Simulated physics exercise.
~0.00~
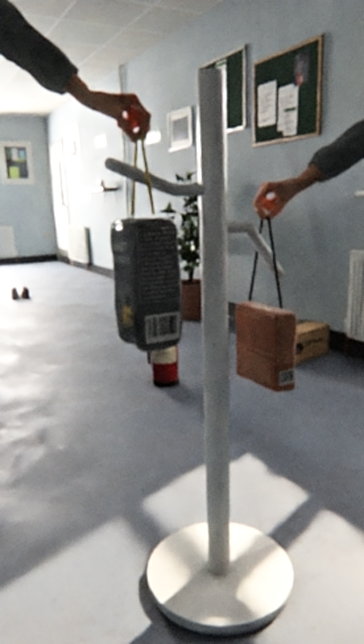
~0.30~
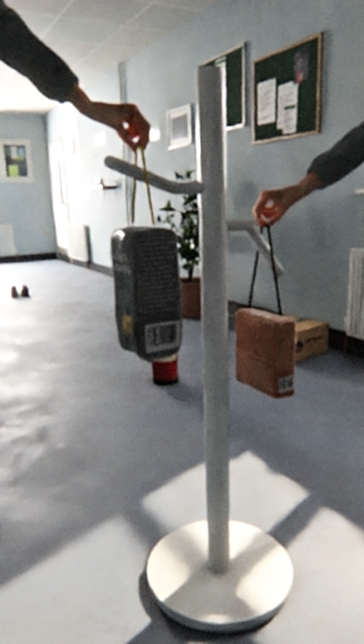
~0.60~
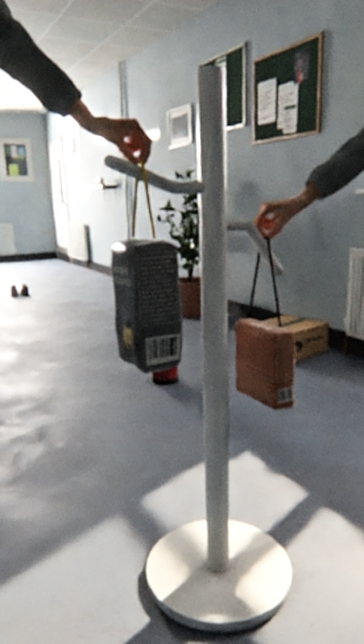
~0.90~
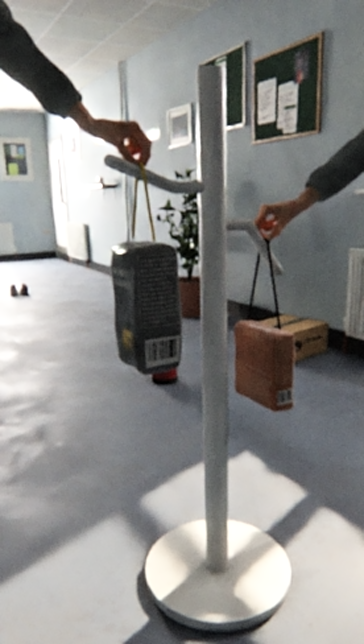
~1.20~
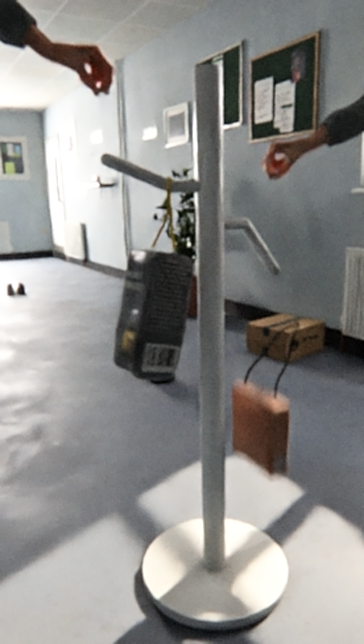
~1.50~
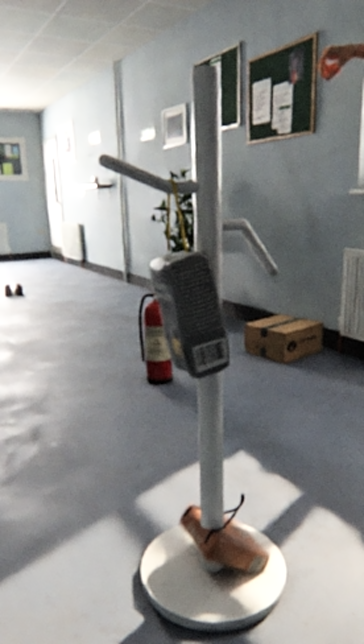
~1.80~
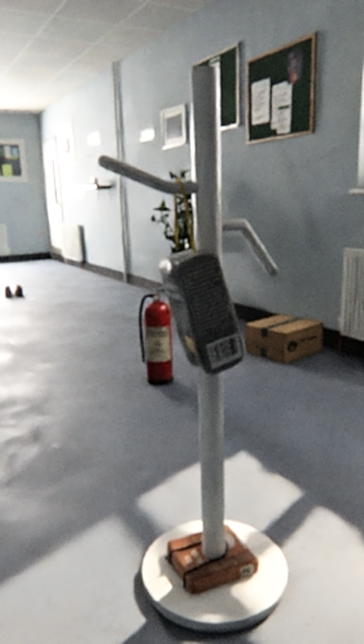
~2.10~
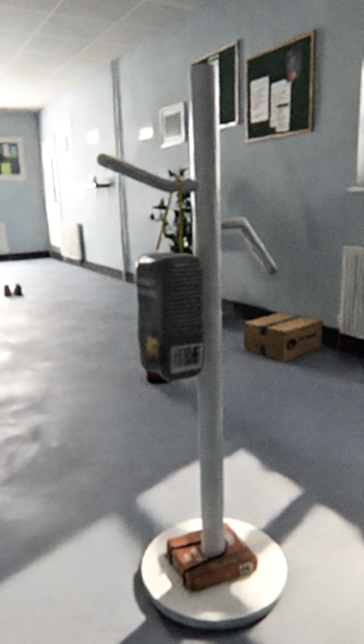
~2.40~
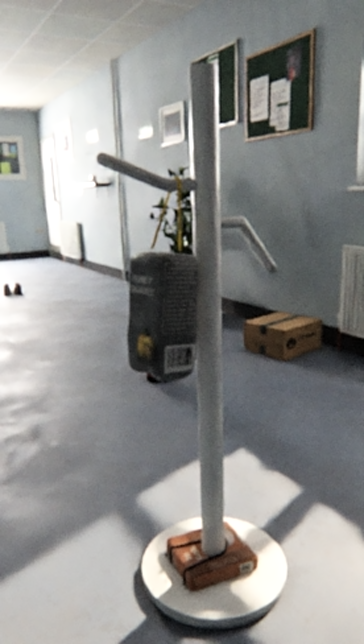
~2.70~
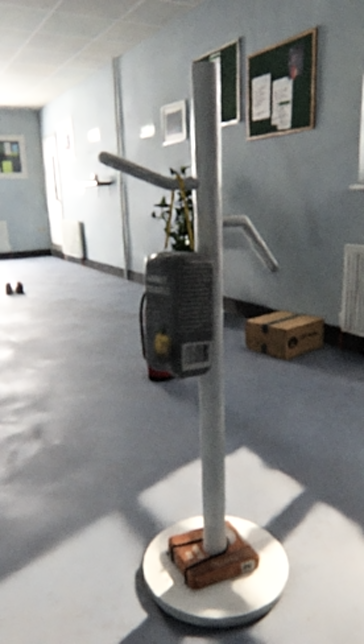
In a room with pale blue walls and a grey floor, two hands hold a grey sack and an orange bag by their loops beside a white stand with two pegs. The hands lower them a little, the sack at the left peg and the bag at the right, then let go and draw back. The orange bag drops at once, tips over and lands on its side against the pole on the stand's round base. The grey sack slides inward along its peg, tilting toward the pole. It swings gently back and forth and stays hanging, while the bag lies still below.
